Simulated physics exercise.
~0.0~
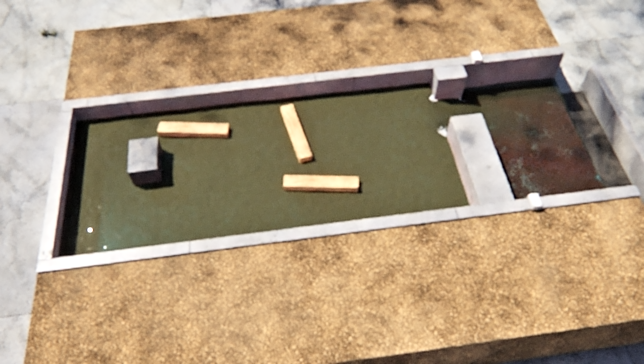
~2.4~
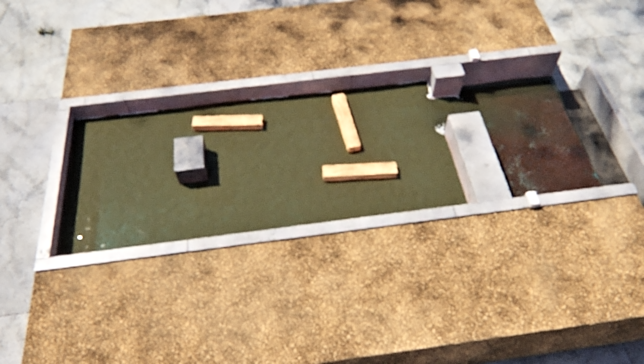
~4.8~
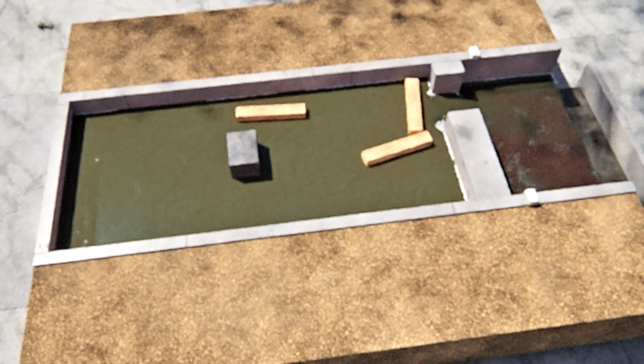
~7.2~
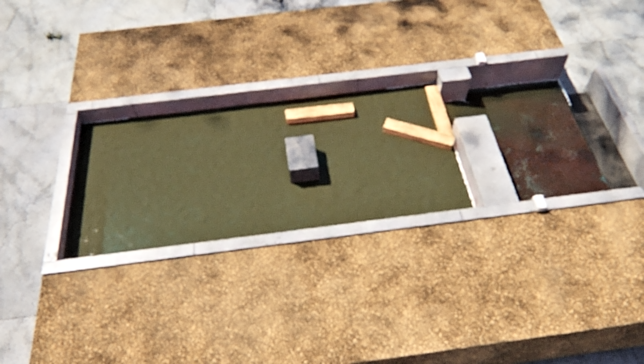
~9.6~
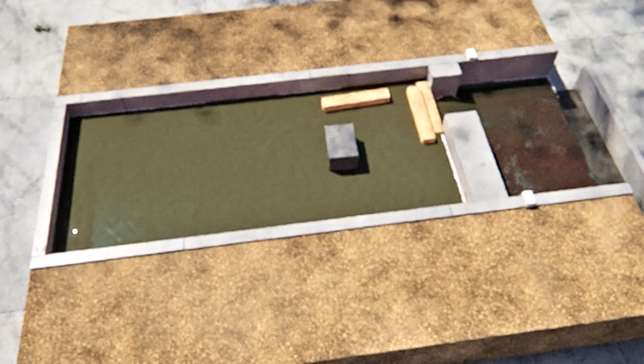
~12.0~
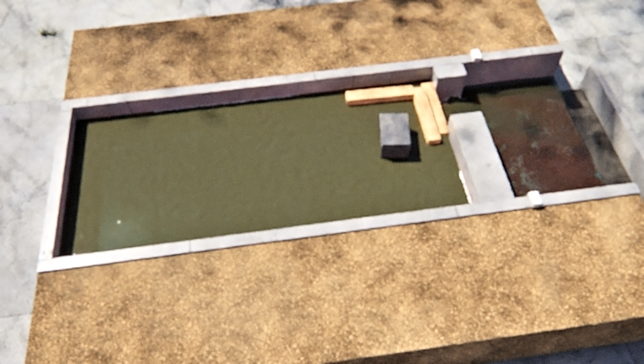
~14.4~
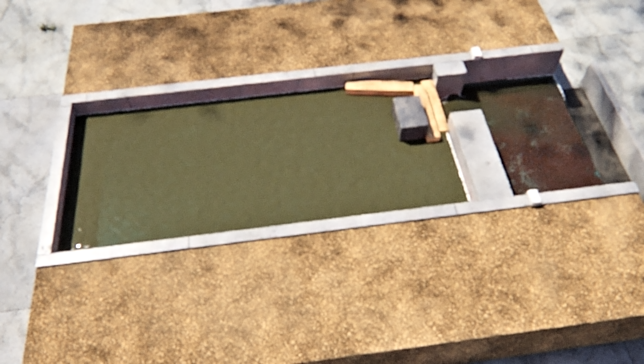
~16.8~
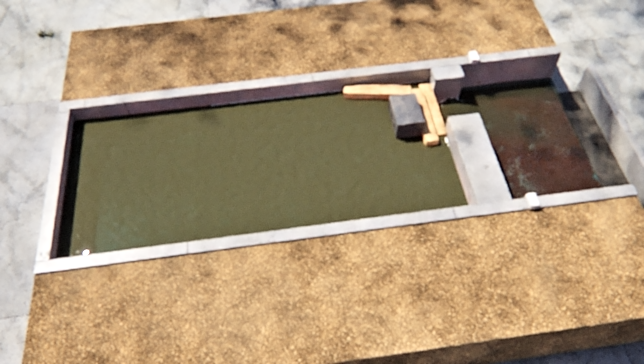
To begin with, three pale wooden beams and a grey crate float apart in murky green water inside a walled concrete channel, with a narrow gap near the right end. All four drift steadily right. The leading upright beam reaches the gap, and the lower beam swings up against it, first forming a V and then lying alongside. The upper beam slides along the far wall until it meets them. The crate comes last, moving right and slightly up into the corner between the beams. At the end, all four sit jammed and still afloat at the opening, none past the white posts.
